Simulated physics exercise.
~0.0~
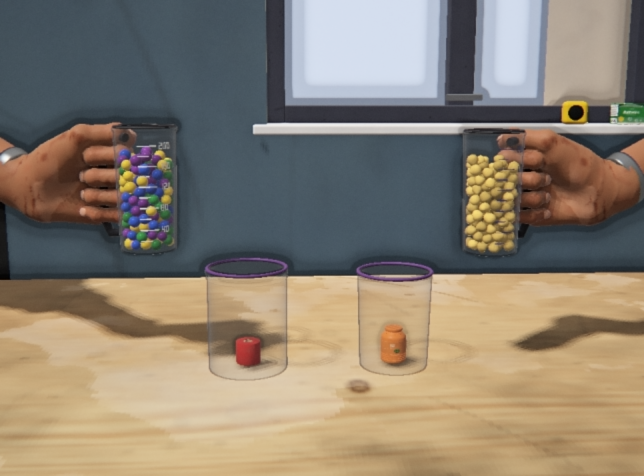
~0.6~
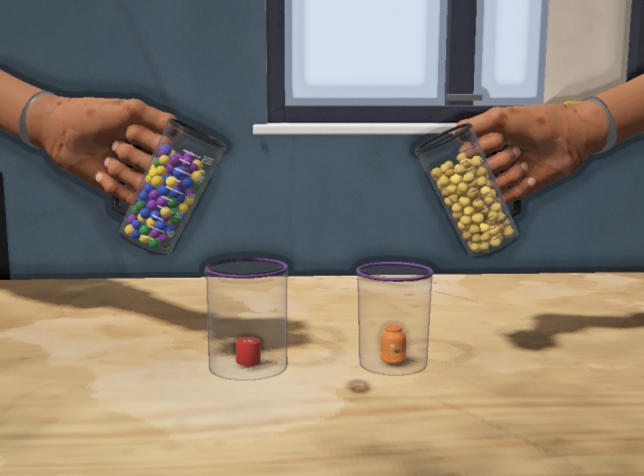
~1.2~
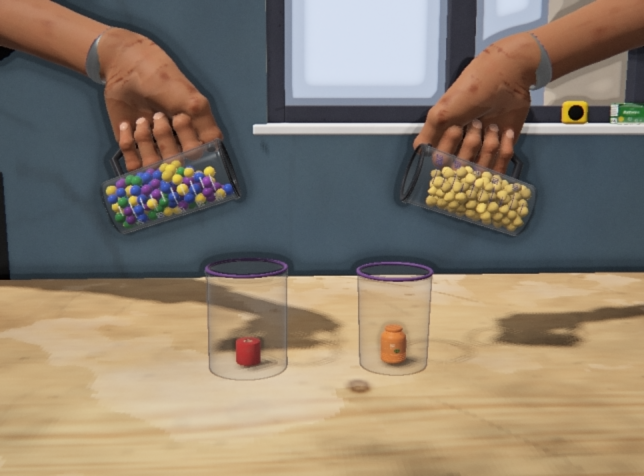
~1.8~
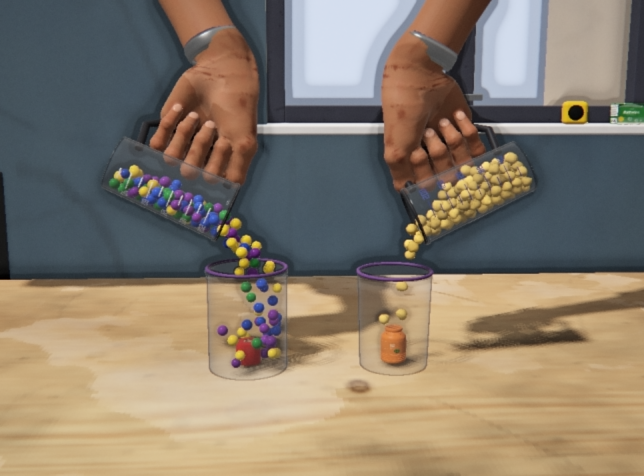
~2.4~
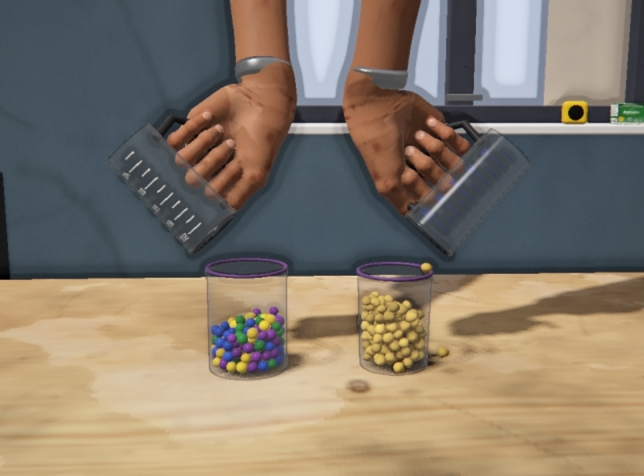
To begin with, two hands hold clear cups above a wooden counter, the left one filled with multicoloured beads and the right one with yellowish beads. Below stand two clear containers, one holding a small red object and the other a small orange one. The hands tilt the cups inward until they lie on their sides. Beads then spill into both containers, tumbling around the objects. Finally the cups are tipped over and empty, both objects are buried, and a couple of yellowish beads have strayed at the right container's rim and side.
